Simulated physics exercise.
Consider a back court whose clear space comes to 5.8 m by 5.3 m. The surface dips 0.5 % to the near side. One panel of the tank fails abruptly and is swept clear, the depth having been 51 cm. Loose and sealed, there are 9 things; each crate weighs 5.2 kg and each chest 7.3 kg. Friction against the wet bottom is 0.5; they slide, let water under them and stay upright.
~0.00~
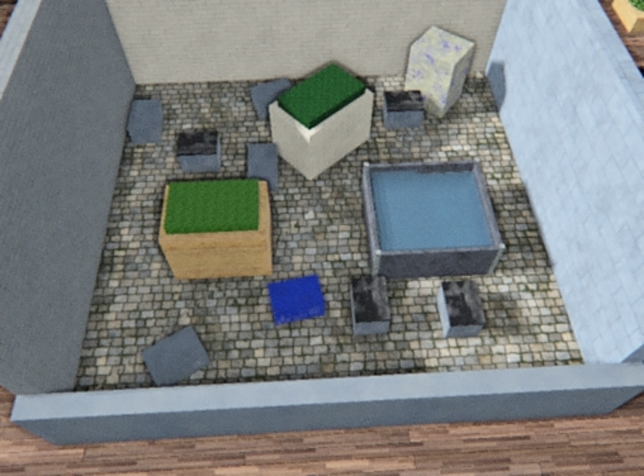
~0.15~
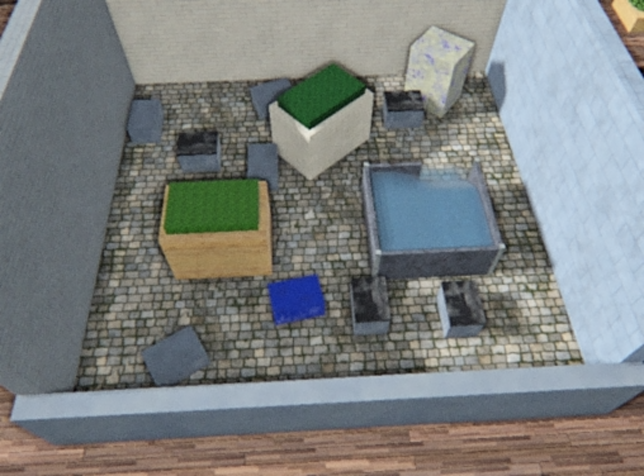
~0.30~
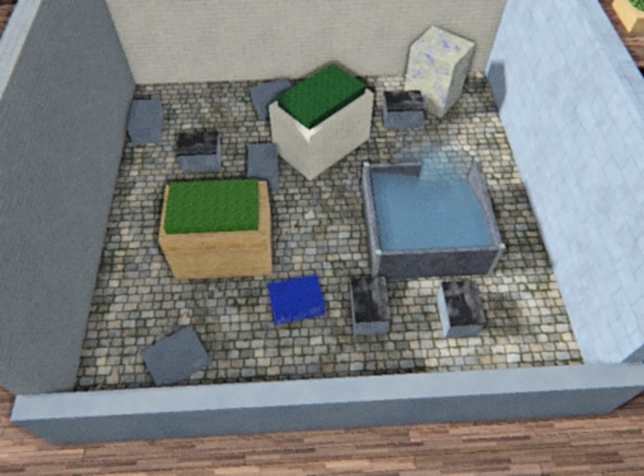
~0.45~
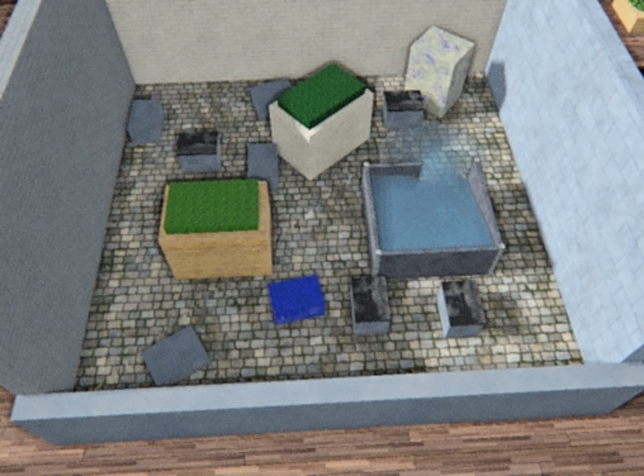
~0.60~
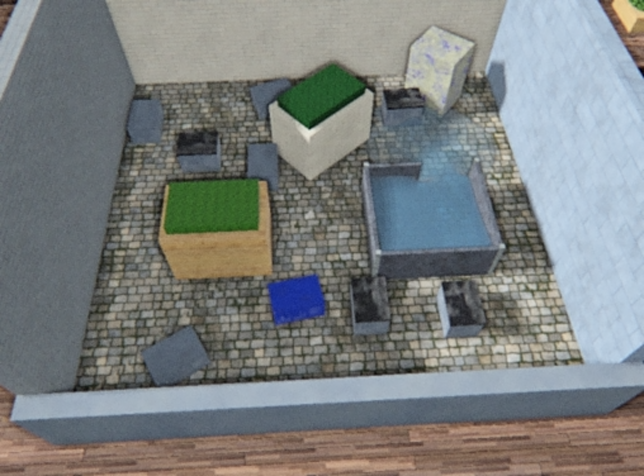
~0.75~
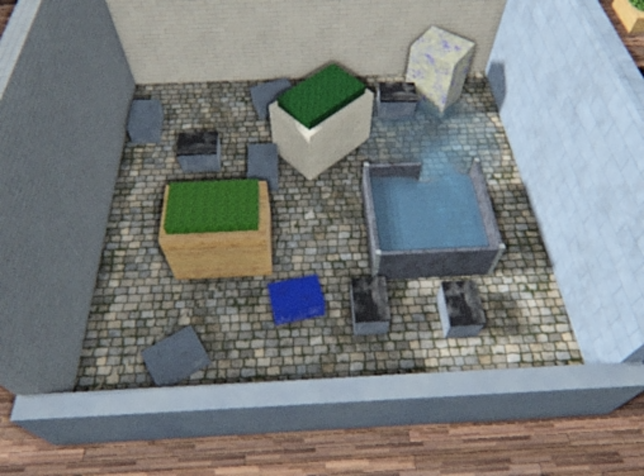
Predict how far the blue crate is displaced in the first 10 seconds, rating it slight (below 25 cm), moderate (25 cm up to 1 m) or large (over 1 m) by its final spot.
Slight.
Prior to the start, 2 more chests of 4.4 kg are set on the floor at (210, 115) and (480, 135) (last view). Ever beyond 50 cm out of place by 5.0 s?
Respectively: Outside the limit and outside the limit.
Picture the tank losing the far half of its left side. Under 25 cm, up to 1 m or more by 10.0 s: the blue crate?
Outcome for the blue crate: Long-distance displacement.
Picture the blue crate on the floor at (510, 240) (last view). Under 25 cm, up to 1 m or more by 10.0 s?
From that spot, it is pushed far off.
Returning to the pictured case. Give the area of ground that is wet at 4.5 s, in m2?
Close to 15 m2, I'd say.
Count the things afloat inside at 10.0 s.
By my count, 5.
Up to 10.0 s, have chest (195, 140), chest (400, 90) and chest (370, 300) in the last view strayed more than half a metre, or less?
Taking them in order: Exceeded, exceeded and fell shy.
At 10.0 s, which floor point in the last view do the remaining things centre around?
They average out to somewhere around (250, 299).
After 2.0 s the blue crate is near (296, 294), 0.0 m from its start, aground; 1 afloat.
After 4.5 s the blue crate is near (296, 294), 0.0 m from its start, aground; 3 afloat.
After 7.0 s the blue crate is near (296, 294), 0.0 m from its start, aground; 3 afloat.
After 10.0 s the blue crate is near (296, 294), 0.0 m from its start, aground; 5 afloat.
